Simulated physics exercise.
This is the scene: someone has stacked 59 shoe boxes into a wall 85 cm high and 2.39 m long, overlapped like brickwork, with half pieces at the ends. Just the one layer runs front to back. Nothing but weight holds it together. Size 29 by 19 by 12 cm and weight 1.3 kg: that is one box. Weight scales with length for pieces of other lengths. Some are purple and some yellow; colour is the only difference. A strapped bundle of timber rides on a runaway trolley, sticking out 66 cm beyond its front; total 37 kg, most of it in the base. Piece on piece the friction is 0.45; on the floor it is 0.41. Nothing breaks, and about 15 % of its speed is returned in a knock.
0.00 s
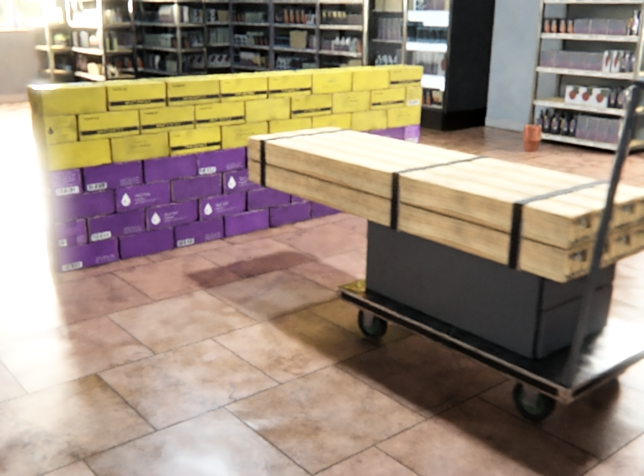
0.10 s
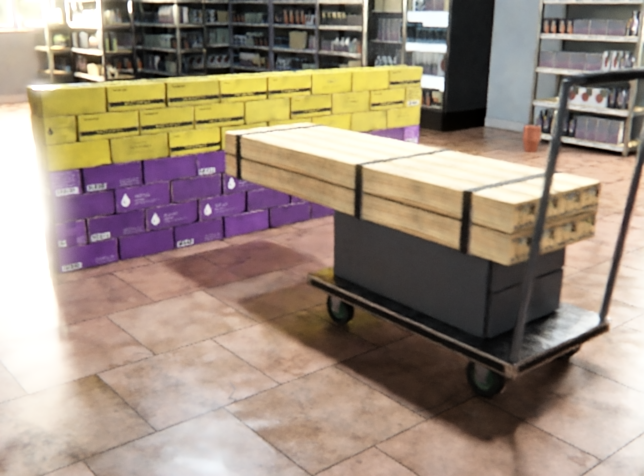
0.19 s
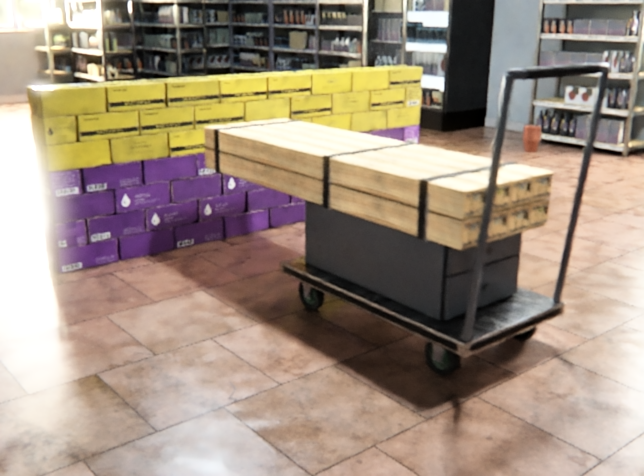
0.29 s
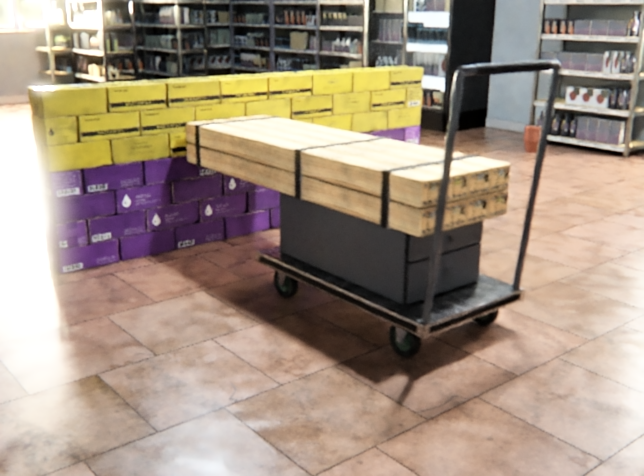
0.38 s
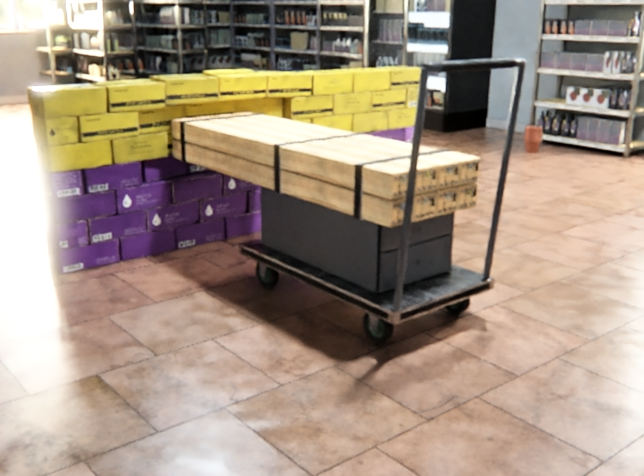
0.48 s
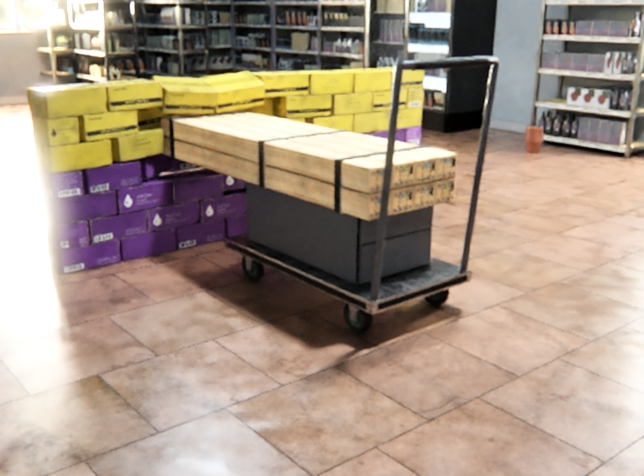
In this clip, a flat cart carrying strapped wooden planks on dark boxes rolls leftward across a tiled floor toward a wall of yellow and purple boxes, and the planks' front end pushes into it, shifting and tilting several yellow boxes.
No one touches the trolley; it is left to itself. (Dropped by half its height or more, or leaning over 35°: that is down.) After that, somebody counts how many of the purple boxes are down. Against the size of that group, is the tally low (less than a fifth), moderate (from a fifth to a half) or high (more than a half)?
Low.
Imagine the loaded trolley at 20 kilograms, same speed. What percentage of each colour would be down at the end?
Colour by colour that makes purple 10, yellow 60 percent.
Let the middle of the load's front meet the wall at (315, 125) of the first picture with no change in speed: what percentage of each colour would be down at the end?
Purple 10 %, yellow 60 %.
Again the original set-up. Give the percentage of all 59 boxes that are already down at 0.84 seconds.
20 per cent.
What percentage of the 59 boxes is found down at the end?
Something close to 30 percent of them.
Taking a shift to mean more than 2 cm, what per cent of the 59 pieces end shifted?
That is 45 per cent.
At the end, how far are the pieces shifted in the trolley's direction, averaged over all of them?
Around 25 centimetres.
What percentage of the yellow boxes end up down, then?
Of the yellow ones, 60 in a hundred finish down.
After 0.62 s, load 37 cm past the wall's line, still rolling; 1 of the 34 purple boxes down (4 of 59 in all colours); top purple box leaning 46°, 21 cm lower.
After 0.84 s, load 60 cm past the wall's line, still rolling; 3 of the 34 purple boxes down (13 of 59 in all colours); top purple box on its side.
After 1.08 s, load 79 cm past the wall's line, still rolling; 3 of the 34 purple boxes down (18 of 59 in all colours); top purple box on its side.
After 1.38 s, load 88 cm past the wall's line, still rolling; 3 of the 34 purple boxes down (18 of 59 in all colours); top purple box on its side.
At rest (2.8 s), load 88 cm past the wall's line, stopped; 3 of the 34 purple boxes down (18 of 59 in all colours); top purple box on its side; top yellow box unmoved. That is 9 per cent. As the last picture would show them, middles, top purple box near (176, 201), top yellow box near (363, 81).
